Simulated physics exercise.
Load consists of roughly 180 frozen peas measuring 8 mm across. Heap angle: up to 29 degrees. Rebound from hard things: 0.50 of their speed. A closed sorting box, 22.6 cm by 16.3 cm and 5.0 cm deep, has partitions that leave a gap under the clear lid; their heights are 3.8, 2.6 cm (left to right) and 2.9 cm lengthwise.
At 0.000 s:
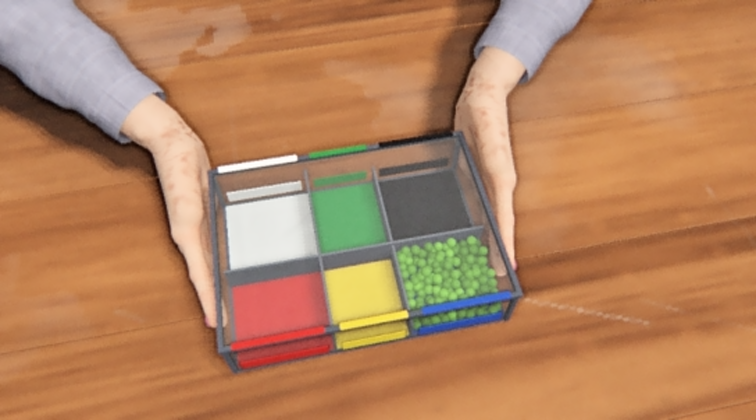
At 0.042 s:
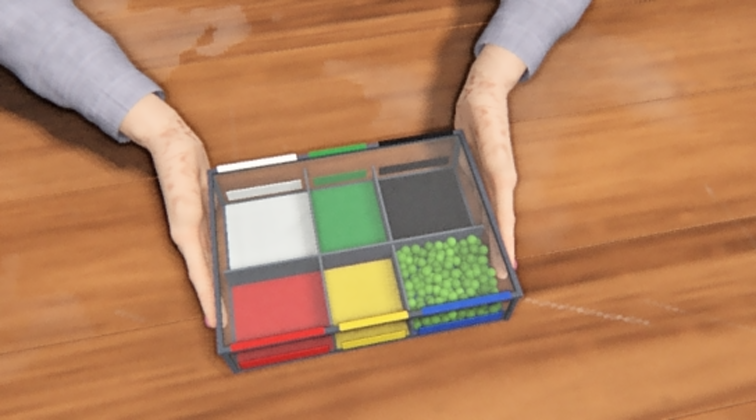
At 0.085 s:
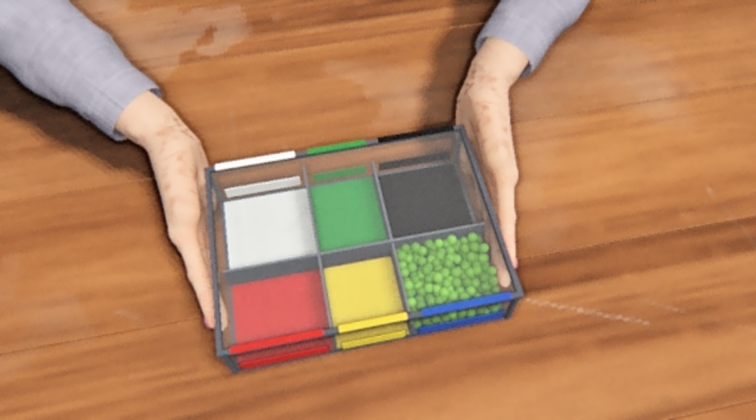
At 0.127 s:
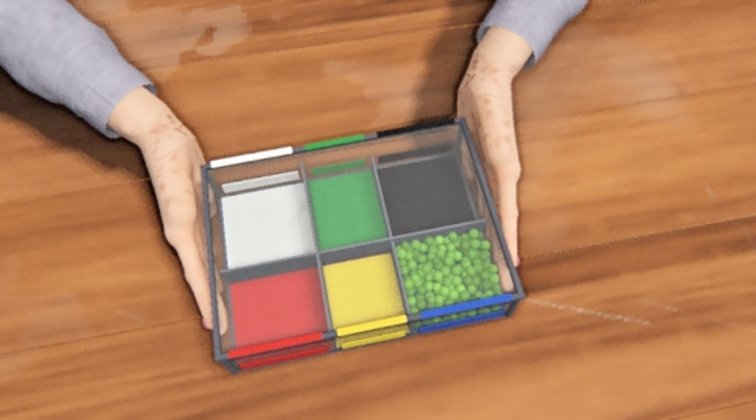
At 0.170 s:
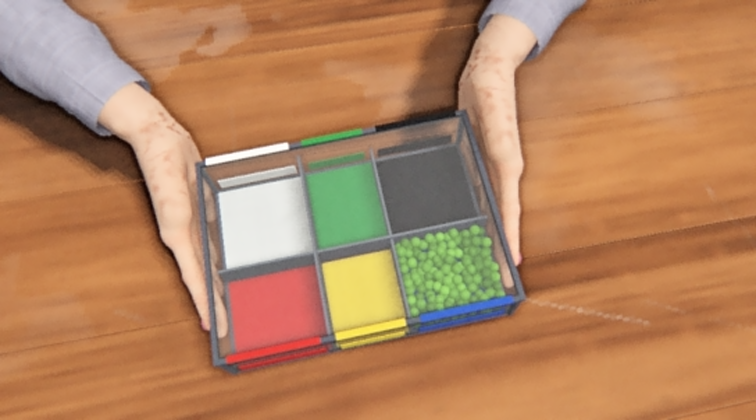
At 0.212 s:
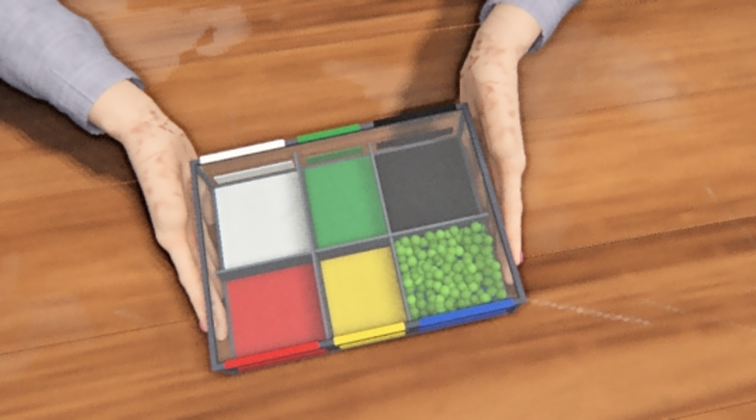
Two hands held a clear-lidded sorting box with six coloured sections over a wooden table and slowly tilted it toward the left front corner, while the green peas stayed in the blue-edged section.
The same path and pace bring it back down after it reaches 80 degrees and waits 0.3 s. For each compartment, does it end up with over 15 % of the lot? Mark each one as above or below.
Marked: Red below; blue above; green below; yellow above; white below; black below.
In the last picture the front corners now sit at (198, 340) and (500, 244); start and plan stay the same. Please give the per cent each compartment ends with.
Red 5, blue 30, green 15, yellow 15, white 35, black 0.
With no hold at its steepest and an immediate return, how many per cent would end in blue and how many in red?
You'd end up with blue at 80 per cent and red at 5 per cent.
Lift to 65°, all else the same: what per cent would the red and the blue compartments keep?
With that change it's red at 0 per cent and blue at 85 per cent.
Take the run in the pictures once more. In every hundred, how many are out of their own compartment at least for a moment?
Roughly 25 %.
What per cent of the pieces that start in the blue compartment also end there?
That compartment keeps close to 80 per cent of its own pieces.
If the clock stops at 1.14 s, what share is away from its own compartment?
About 15 %.
After 1.14 s, tilt 80 degrees; blue 85 %, yellow 15 %.
After 1.76 s, tilt 42 degrees; red 5 %, blue 75 %, yellow 20 %.
After 2.42 s, tilt 0 degrees; red 5 %, blue 75 %, yellow 20 %.
By 3.3 s all is still; red 5 %, blue 75 %, green 0 %, yellow 20 %, white 0 %, black 0 %.
